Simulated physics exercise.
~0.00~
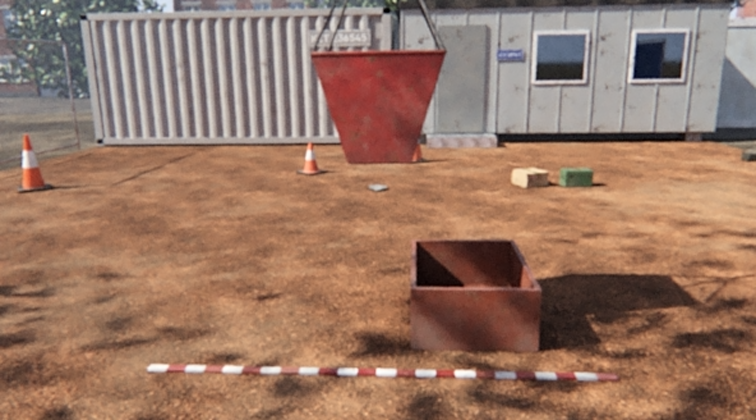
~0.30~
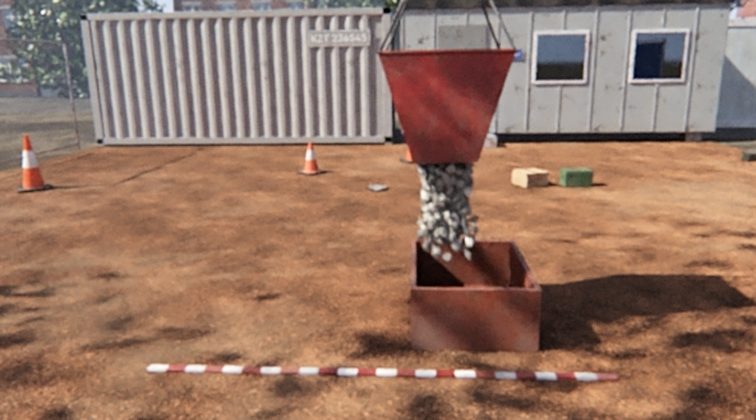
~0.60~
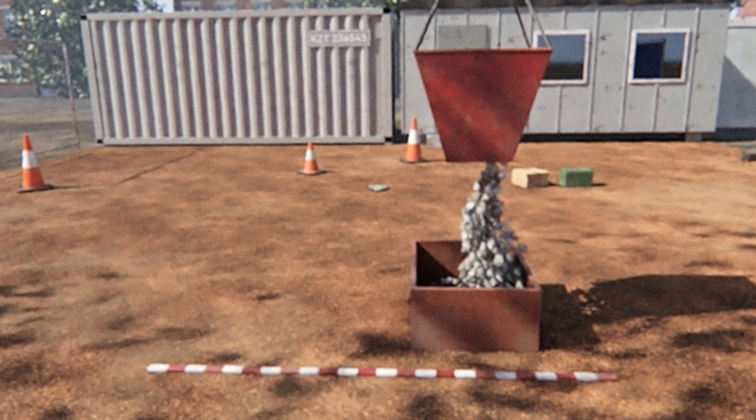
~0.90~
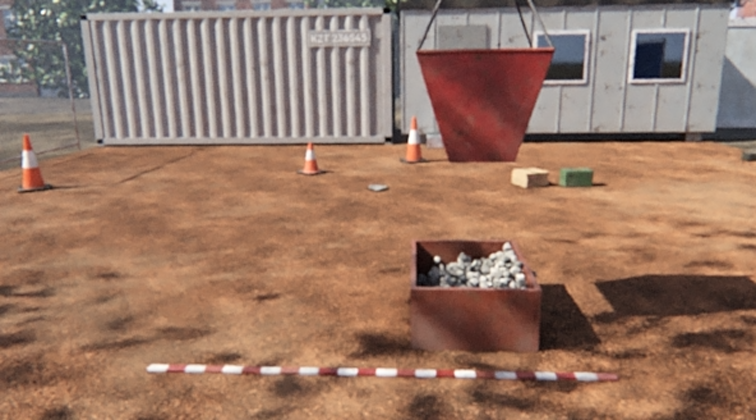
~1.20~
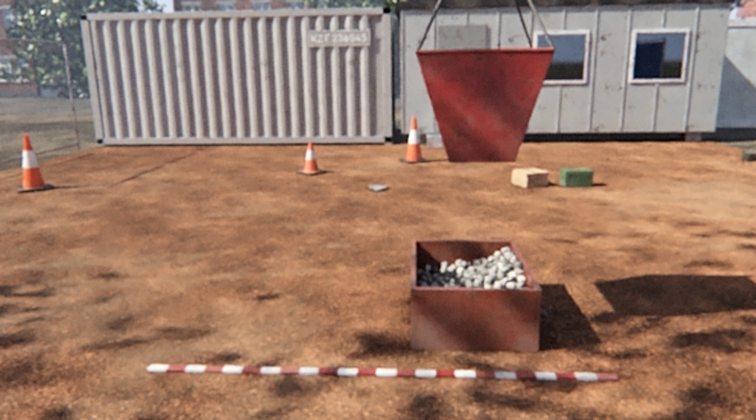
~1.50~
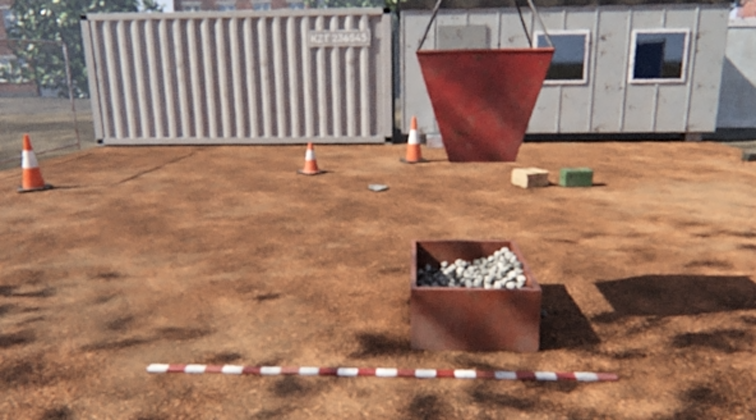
At the start, a red skip hangs from cables over a dirt yard, above and to the left of an open rust-coloured bin, with a striped staff lying in front. The skip moves right, and grey and white stones pour from its bottom towards the bin. It travels a little farther right as the last stones drop into a heap against the bin's right side. The skip then hangs still, empty, while the heap slumps leftwards and spreads out. Finally, the stones rest inside the bin, piled higher on the right, with none seen spilled outside.
